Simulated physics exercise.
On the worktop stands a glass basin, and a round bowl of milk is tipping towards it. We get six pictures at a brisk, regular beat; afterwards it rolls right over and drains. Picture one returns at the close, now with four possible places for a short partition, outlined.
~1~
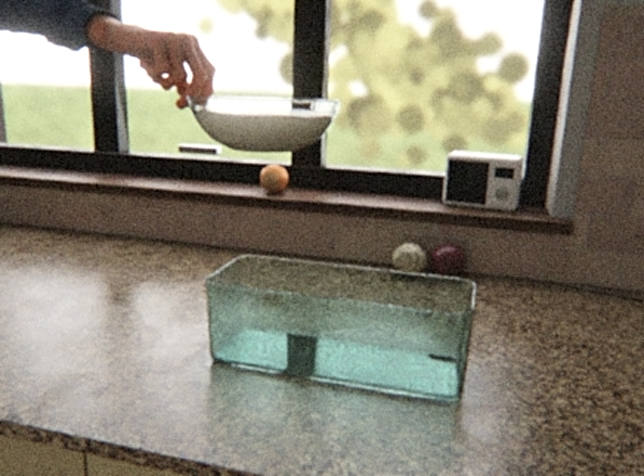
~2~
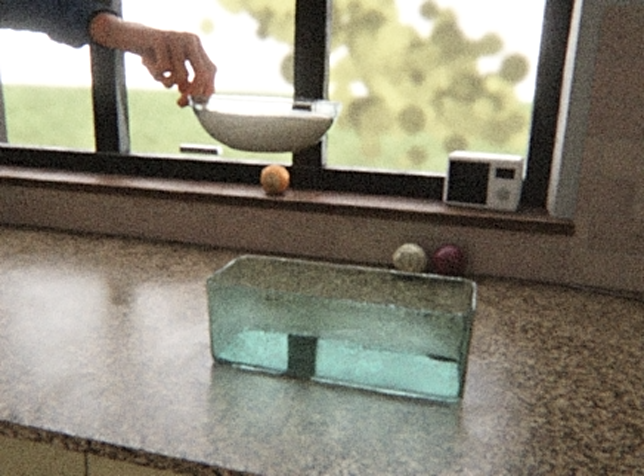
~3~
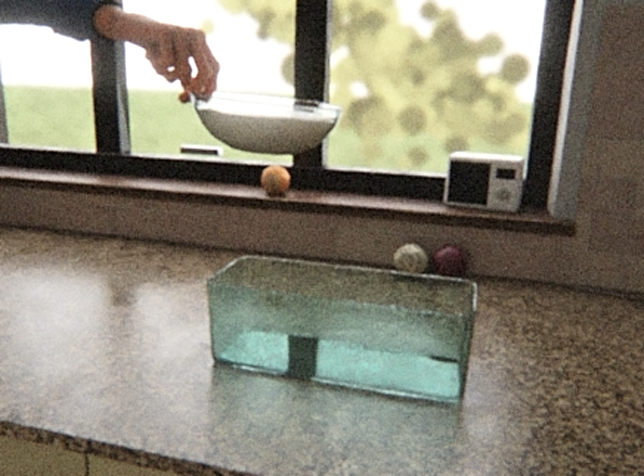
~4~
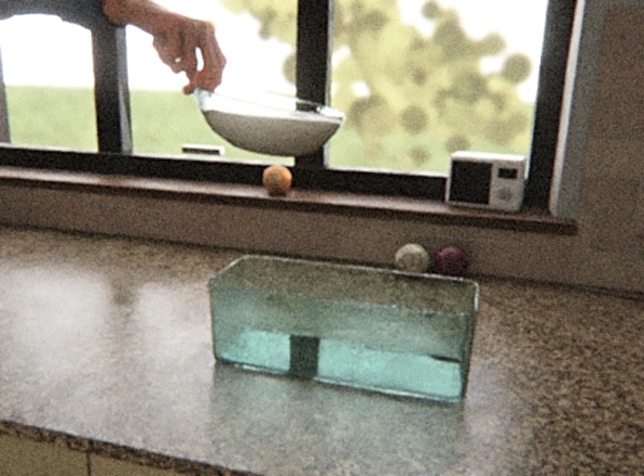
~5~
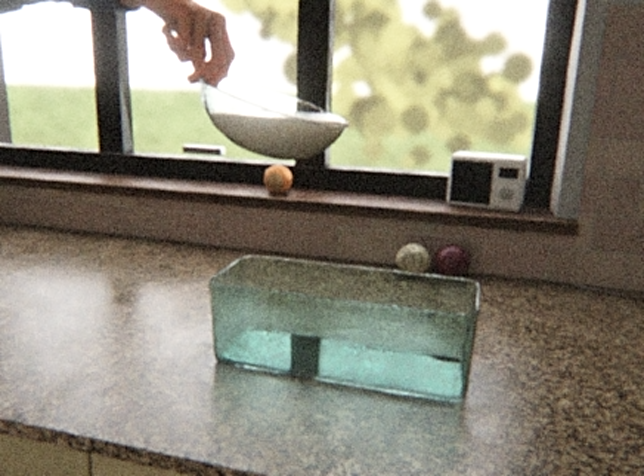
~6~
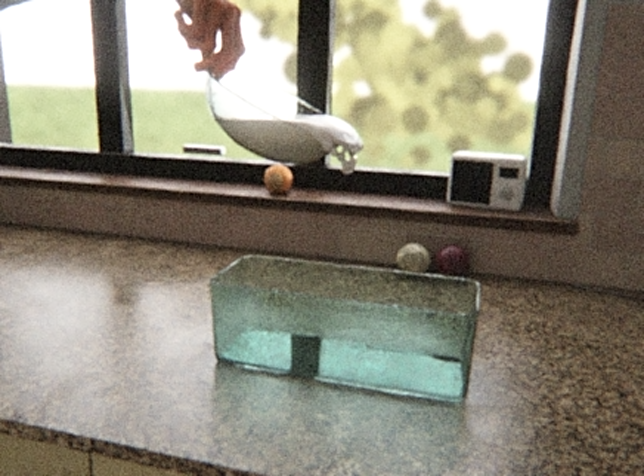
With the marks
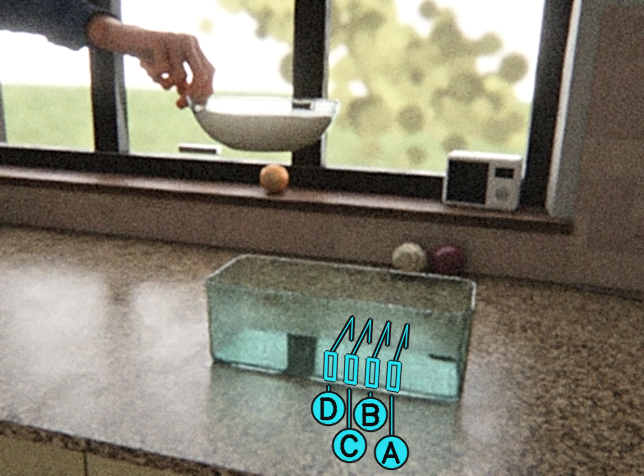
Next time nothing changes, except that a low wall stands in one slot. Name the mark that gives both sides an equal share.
B beats the others.
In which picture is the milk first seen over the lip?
In picture 5.
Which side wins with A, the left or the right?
More ends on the left.
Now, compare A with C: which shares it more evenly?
The answer is C.
On the marked copy, A at (391, 396); B at (370, 392); C at (349, 389); D at (328, 386).
Choosing A, about 74 % ends left of the wall and 23 % right of it; 3 % is lost outside.
Choosing B, about 47 % ends left of the wall and 49 % right of it; 4 % is lost outside.
Choosing C, about 35 % ends left of the wall and 62 % right of it; 3 % is lost outside.
Choosing D, about 25 % ends left of the wall and 72 % right of it; 3 % is lost outside.
